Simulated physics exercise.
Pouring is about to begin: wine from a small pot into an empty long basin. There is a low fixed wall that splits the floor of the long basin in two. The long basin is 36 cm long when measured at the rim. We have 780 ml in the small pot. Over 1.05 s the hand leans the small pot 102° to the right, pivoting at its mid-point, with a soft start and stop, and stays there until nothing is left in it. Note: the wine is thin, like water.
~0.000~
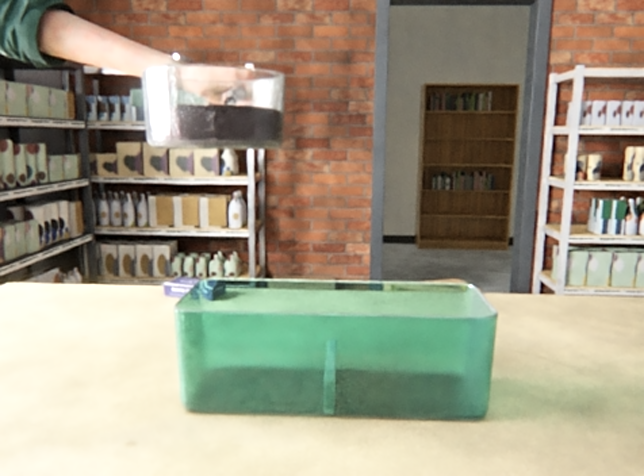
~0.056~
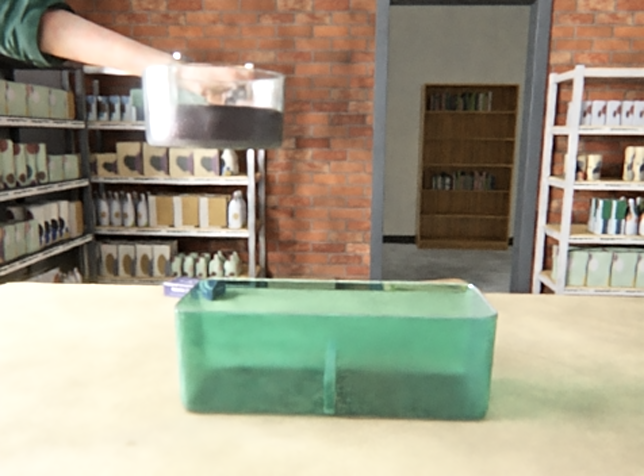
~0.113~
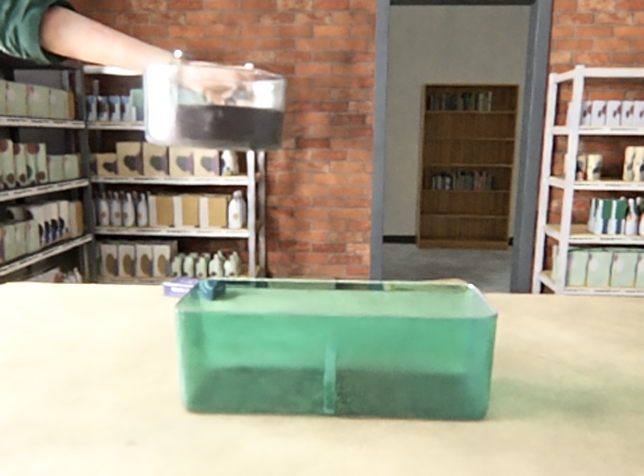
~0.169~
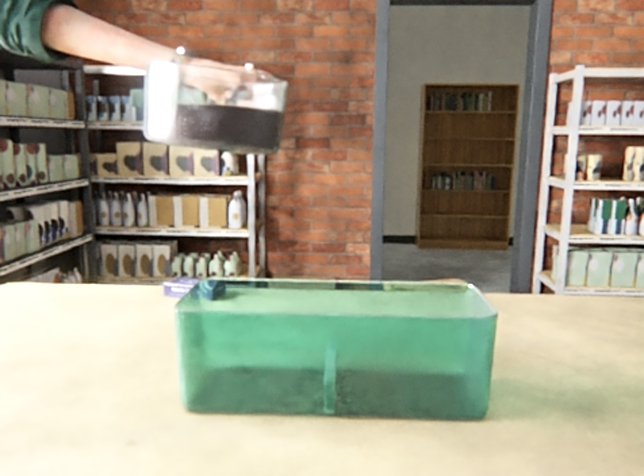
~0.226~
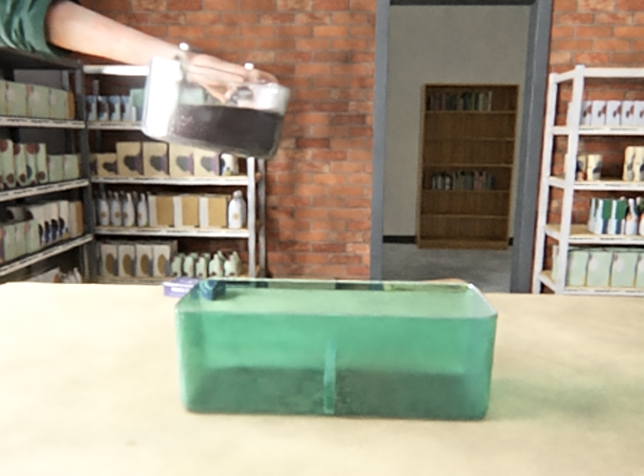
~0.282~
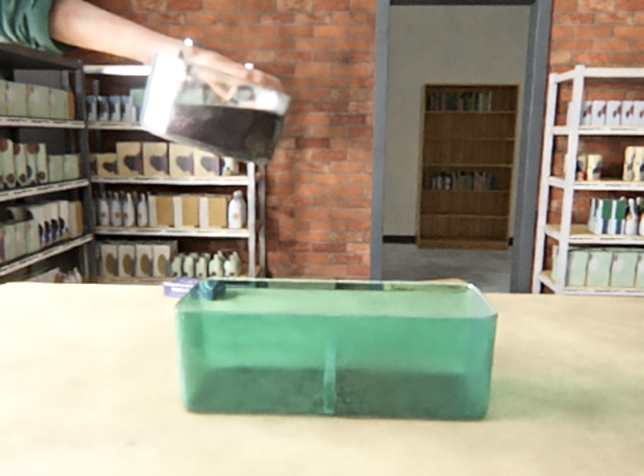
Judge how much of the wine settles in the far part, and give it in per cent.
Some 57 per cent settles in the far part.
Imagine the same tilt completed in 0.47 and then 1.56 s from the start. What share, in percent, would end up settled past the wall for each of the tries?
Try 1: Approx. 40 %; try 2: Approx. 65 %.
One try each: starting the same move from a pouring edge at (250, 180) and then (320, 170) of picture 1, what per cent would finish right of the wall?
5 per cent first, 75 per cent second.
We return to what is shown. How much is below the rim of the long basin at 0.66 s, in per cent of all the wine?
Some 2 per cent.
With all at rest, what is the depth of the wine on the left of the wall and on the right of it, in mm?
Final reading - left some 14 mm, right some 18 mm.
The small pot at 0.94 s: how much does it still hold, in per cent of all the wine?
Roughly 16 percent remains.
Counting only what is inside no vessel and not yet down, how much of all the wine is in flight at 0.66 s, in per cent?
Some 36 per cent.
Then, 0.66 s in, the tilt is 71° and 62 per cent is still to pour, 1 is left of the wall and 0 right of it.
Then, 0.94 s in, the tilt is 99° and 16 per cent is still to pour, 12 is left of the wall and 51 right of it.
Then, 1.23 s in, the tilt is 102° and 2 per cent is still to pour, 37 is left of the wall and 56 right of it.
Then, 1.55 s in, the tilt is 102° and 0 per cent is still to pour, 42 is left of the wall and 57 right of it.
Finally, 42 per cent lies left of the wall, 57 right of it and 1 outside.
